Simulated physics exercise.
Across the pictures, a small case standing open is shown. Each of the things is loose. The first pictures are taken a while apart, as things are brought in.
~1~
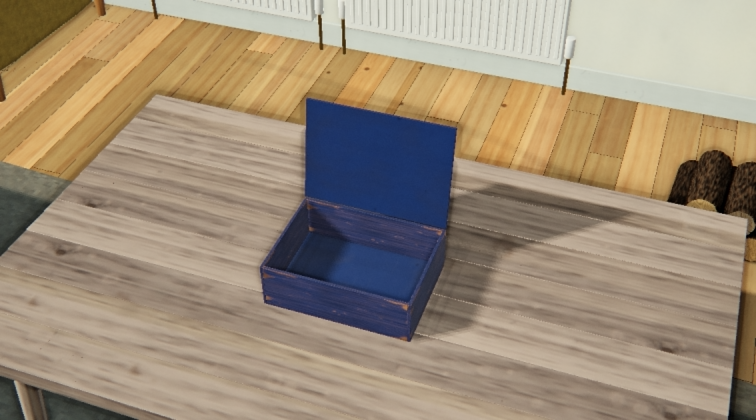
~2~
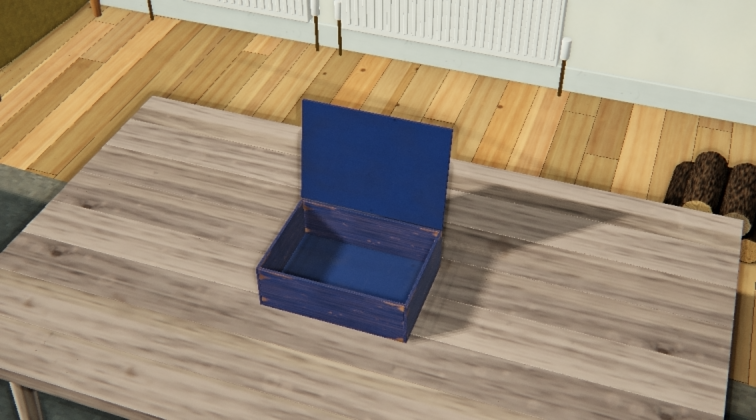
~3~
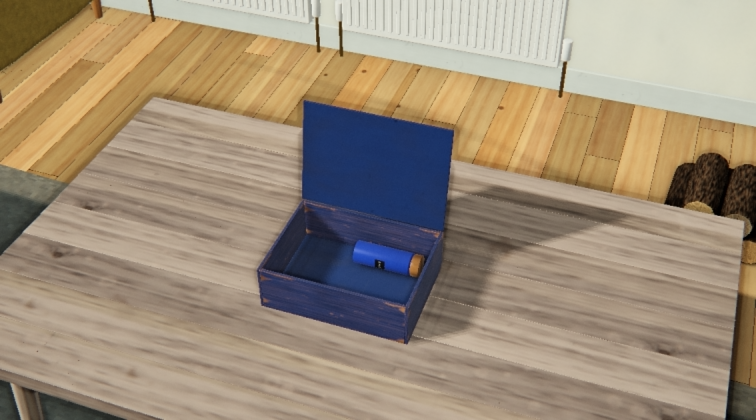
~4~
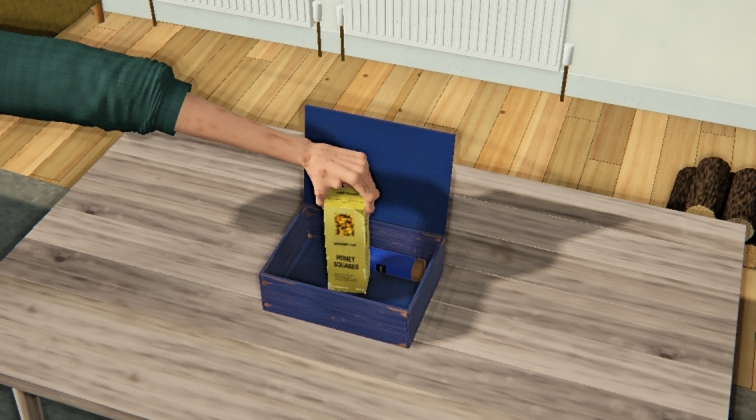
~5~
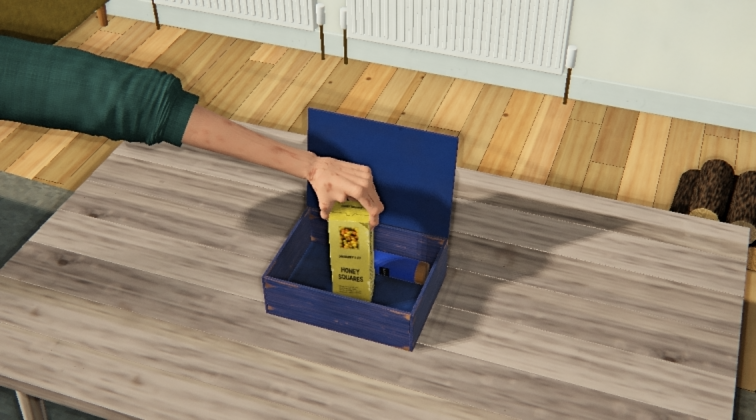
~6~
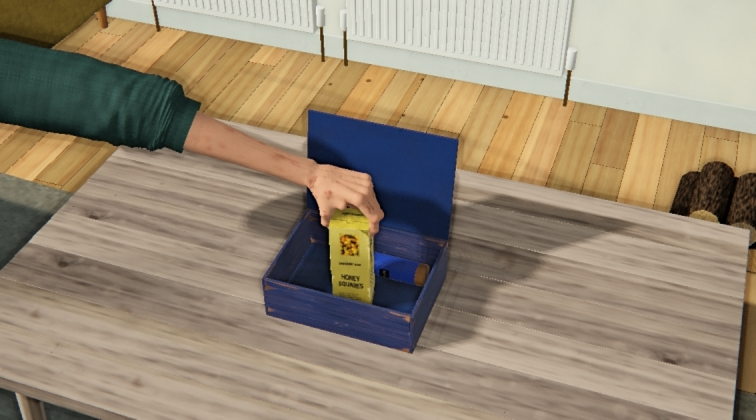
A hand lowers a yellow carton into an open blue box holding a blue shaker.
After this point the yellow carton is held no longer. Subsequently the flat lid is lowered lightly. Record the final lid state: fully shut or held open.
Final lid state: Held open.
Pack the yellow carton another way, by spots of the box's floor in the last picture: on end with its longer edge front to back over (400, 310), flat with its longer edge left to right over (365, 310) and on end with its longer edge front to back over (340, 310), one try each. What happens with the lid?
First try: The lid remains open; second try: It comes all the way down; third try: It remains open.
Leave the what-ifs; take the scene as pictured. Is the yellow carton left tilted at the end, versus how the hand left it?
Well, the yellow carton stays just as set.
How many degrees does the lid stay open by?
I'd put it at roughly 55°.
Then, 1.20 s past the last view, lid starting down.
Then, 1.50 s past the last view, lid 66° above the rim.
Finally, lid 53° above the rim; both still in place. Final places as the last picture's camera would see them, yellow carton near (353, 261).
